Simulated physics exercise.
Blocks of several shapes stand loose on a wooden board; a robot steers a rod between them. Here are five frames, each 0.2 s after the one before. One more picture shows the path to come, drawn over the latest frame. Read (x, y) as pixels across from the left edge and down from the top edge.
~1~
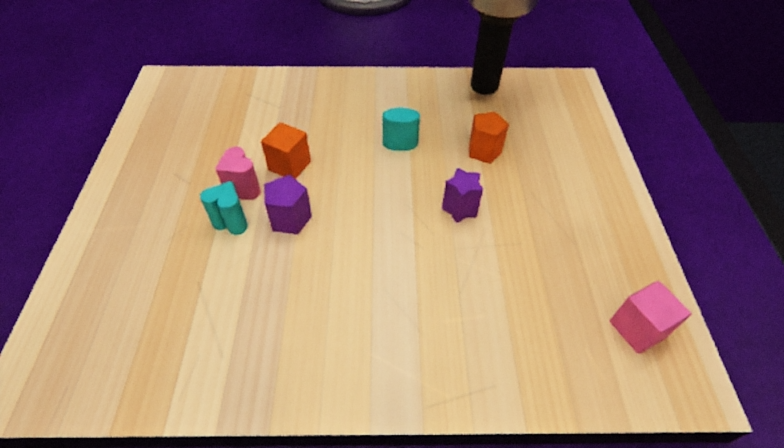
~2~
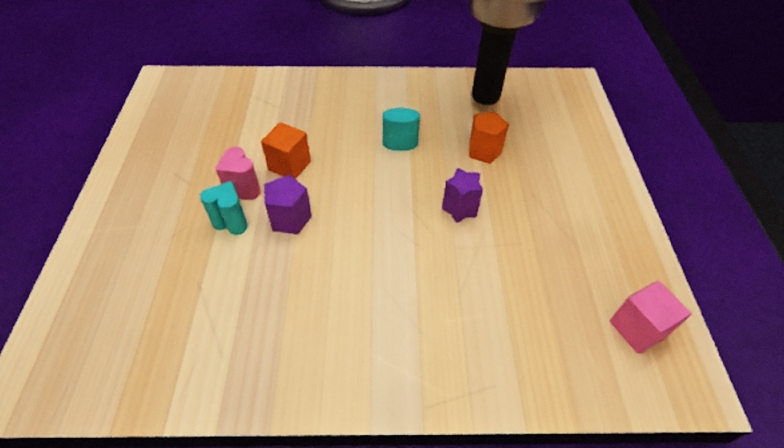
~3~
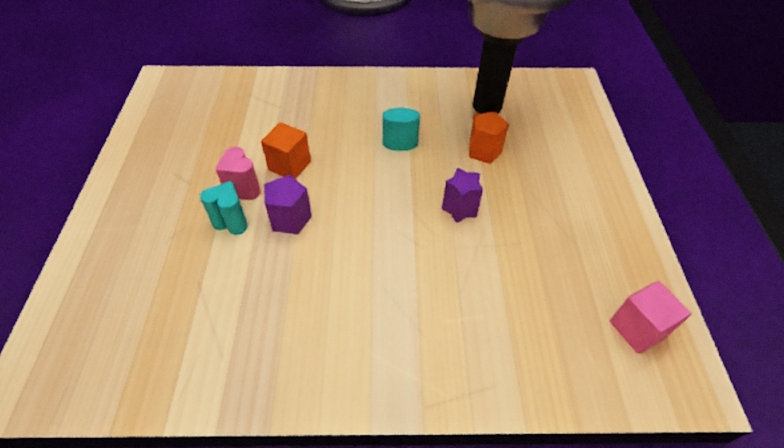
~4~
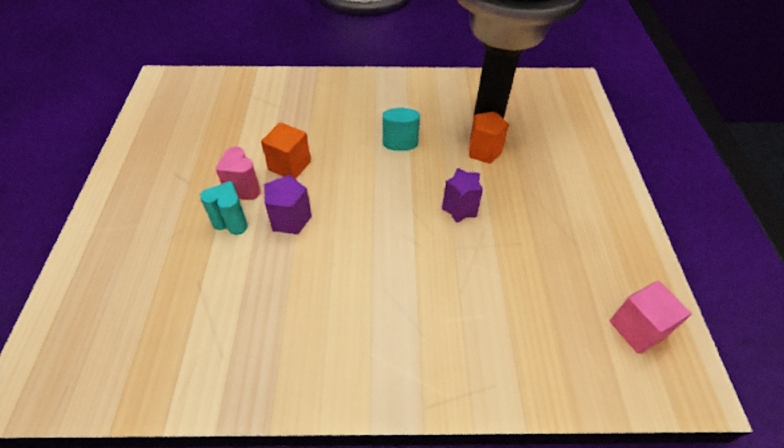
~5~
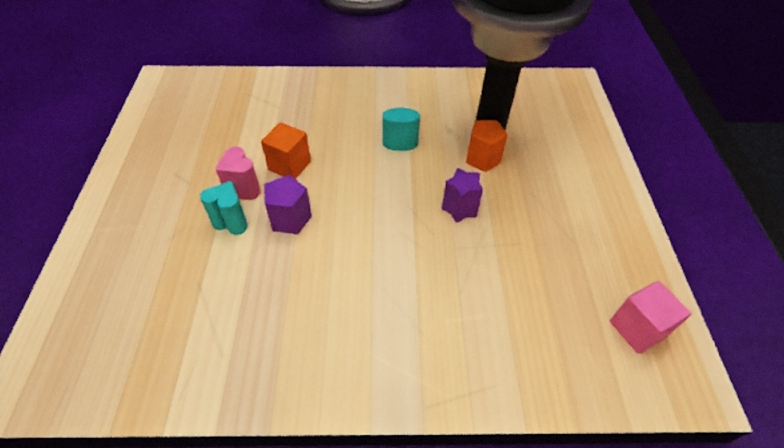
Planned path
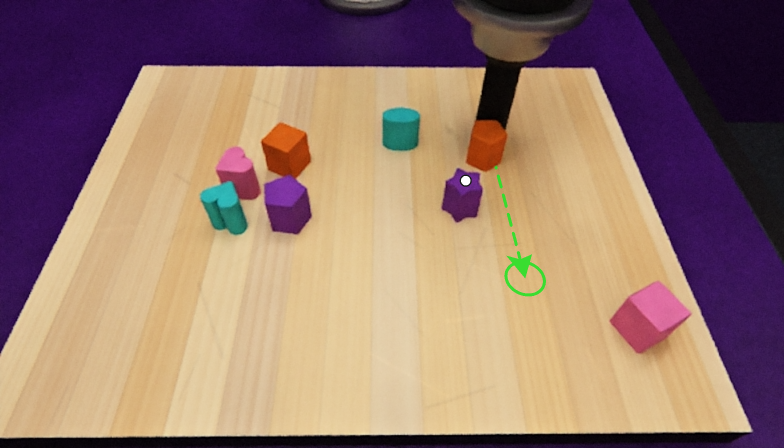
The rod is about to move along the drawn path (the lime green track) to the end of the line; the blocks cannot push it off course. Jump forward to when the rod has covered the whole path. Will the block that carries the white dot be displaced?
Final answer: Yes.
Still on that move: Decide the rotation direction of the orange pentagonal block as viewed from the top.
It makes a clockwise turn.
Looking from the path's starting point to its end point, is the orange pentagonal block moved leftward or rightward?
Facing the way the path runs, start to end, you'll find the orange pentagonal block has shifted right.
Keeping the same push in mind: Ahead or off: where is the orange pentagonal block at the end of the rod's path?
Expect to find it next to or behind the rod.
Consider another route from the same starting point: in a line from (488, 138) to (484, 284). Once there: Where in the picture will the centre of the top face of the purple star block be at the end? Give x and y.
It will end up at (419, 230).
The line goes from (488, 138) to (525, 278); the dot is on the purple star block.
What follows on the original path. One third of the way, rod at (502, 168); orange pentagonal block at (478, 161), turned 60° clockwise.
Two thirds of the way, rod at (514, 215); purple star block at (455, 187); orange pentagonal block at (475, 166), turned 80° clockwise.
At the end, rod at (529, 269); purple star block at (455, 187); orange pentagonal block at (475, 166), turned 80° clockwise.
